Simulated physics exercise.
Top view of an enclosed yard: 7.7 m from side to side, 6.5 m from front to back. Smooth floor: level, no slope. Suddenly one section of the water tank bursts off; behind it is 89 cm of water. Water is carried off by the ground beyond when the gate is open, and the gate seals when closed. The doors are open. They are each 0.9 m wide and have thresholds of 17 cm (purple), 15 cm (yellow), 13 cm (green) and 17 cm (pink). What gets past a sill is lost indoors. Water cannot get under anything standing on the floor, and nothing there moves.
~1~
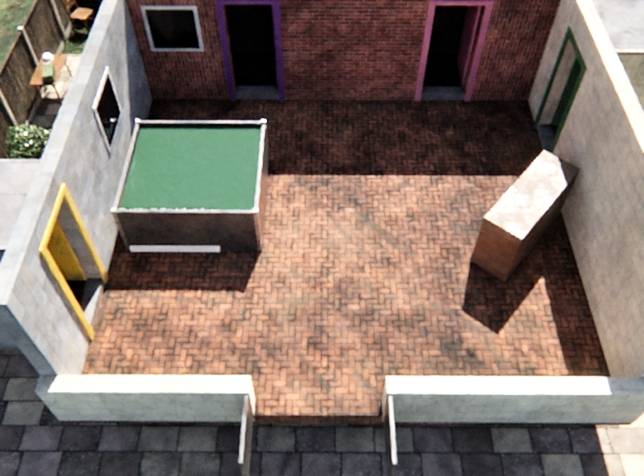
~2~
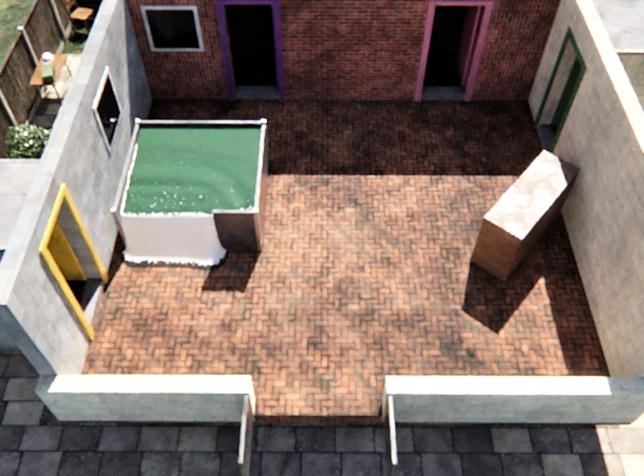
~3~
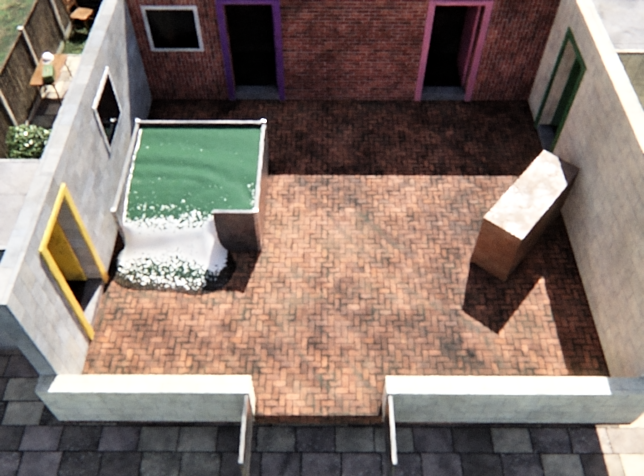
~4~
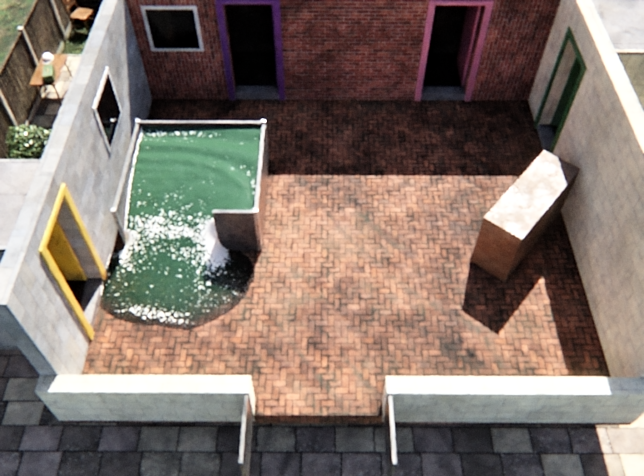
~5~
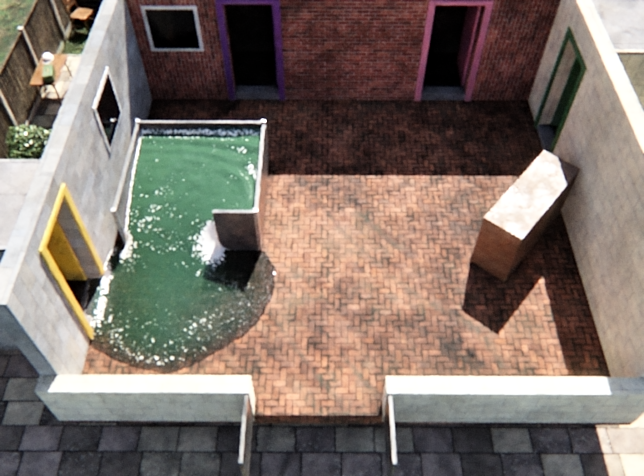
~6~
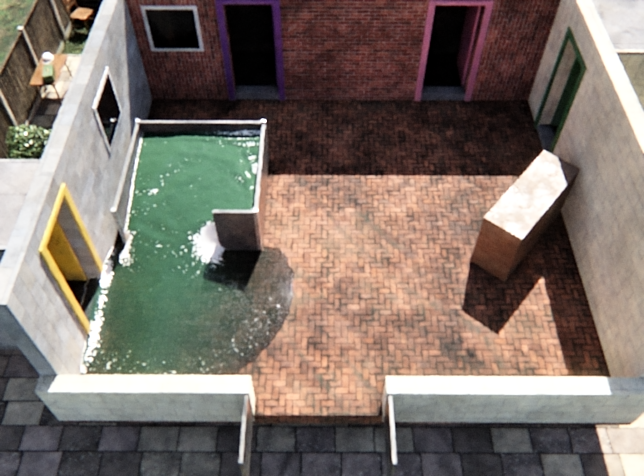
Green water burst through the front of a tank on the left side of a brick-paved yard, foaming white at first, then spread across the floor past the yellow door to the low front wall.
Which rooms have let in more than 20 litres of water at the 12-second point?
The room behind the purple door is at or below 20 litres; the room behind the yellow door is above 20 litres; the room behind the green door is at or below 20 litres; the room behind the pink door is at or below 20 litres.
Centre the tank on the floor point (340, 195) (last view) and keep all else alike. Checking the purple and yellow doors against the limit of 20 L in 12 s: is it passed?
For the purple door, the amount is acceptable; for the yellow door, the amount is acceptable.
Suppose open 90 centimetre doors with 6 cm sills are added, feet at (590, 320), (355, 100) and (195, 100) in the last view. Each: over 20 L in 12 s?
Note, doorways in listed order: Goes beyond, stays short, stays short.
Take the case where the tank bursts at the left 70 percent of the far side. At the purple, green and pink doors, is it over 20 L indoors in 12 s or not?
Note: Purple beyond the mark, green beyond the mark, pink short of the mark.
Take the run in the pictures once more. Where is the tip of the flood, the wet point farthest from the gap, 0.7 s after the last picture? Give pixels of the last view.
That lands around (343, 398) in the last picture.
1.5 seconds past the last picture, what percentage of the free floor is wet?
About 20 per cent.
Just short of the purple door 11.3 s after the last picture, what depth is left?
7.0 cm.
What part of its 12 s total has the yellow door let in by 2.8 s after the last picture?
About 70 per cent.
Then, 0.7 s after the last picture water covers 20 % of the floor and is deepest (74 cm) near (80, 385); purple door not reached, yellow door 33 cm at the sill, 24 L in, green door not reached, pink door not reached.
Then, 1.5 s after the last picture water covers 20 % of the floor and is deepest (56 cm) near (77, 397); purple door not reached, yellow door 29 cm at the sill, 88 L in, green door not reached, pink door not reached.
Then, 2.8 s after the last picture water covers 50 % of the floor and is deepest (30 cm) near (97, 320); purple door not reached, yellow door 29 cm at the sill, 184 L in, green door not reached, pink door not reached.
Then, 6.3 s after the last picture water covers 75 % of the floor and is deepest (22 cm) near (581, 302); purple door not reached, yellow door 14 cm at the sill, 257 L in, green door 6 cm at the sill, 0 L in, pink door 7 cm at the sill, 0 L in.
Then, 11.3 s after the last picture water covers 95 % of the floor and is deepest (11 cm) near (557, 256); purple door 7 cm at the sill, 0 L in, yellow door 6 cm at the sill, 258 L in, green door 8 cm at the sill, 0 L in, pink door 9 cm at the sill, 0 L in.
